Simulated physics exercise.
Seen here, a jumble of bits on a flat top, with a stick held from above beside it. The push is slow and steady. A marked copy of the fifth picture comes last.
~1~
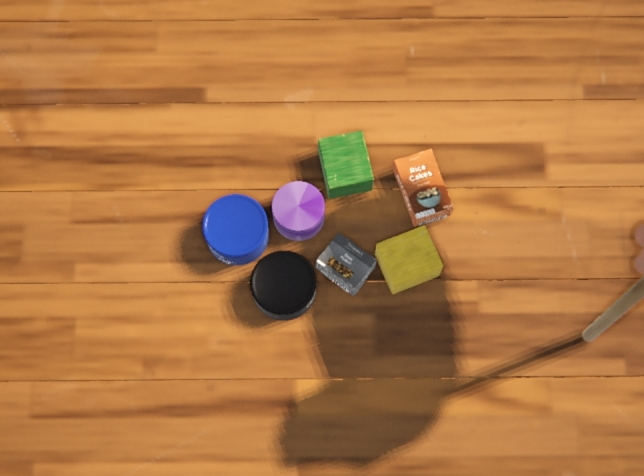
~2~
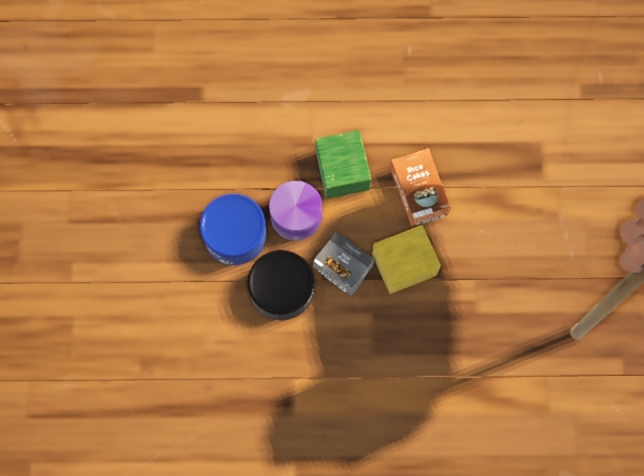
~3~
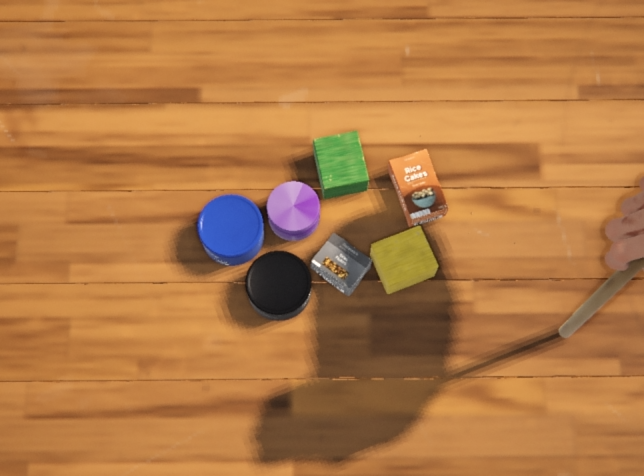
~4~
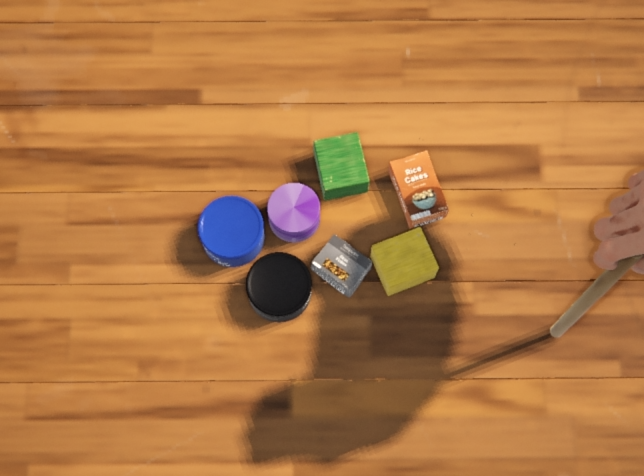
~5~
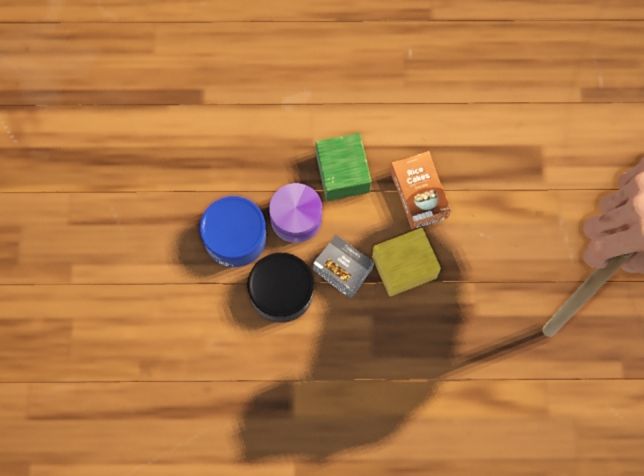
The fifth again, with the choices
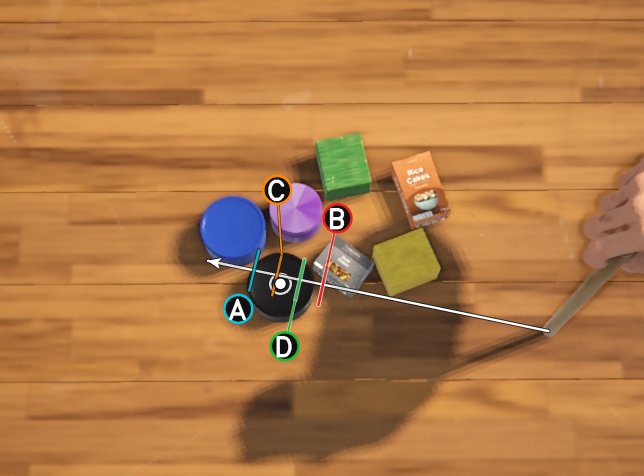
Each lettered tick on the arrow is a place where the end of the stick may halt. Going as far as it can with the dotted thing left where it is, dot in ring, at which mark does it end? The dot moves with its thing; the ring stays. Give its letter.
B.
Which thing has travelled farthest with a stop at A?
The black tub.
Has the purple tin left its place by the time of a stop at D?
By then, yes.
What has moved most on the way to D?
It is the grey packet.
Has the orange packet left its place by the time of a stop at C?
By then, no.
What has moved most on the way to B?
The grey packet has gone farthest.
On the copy, A at (254, 271); B at (323, 284); C at (277, 275); D at (300, 280); the arrow from (548, 331) to (208, 261); the white dot at (280, 283).
On B. First, foot of the stick (467, 315).
Then, foot of the stick (386, 298).
Finally, foot of the stick (323, 285); grey packet (323, 250); purple tin (294, 207); the dot is still in its ring.
By contrast, A shifts the dotted thing to (233, 299); C shifts the dotted thing to (246, 295); D shifts the dotted thing to (263, 291).
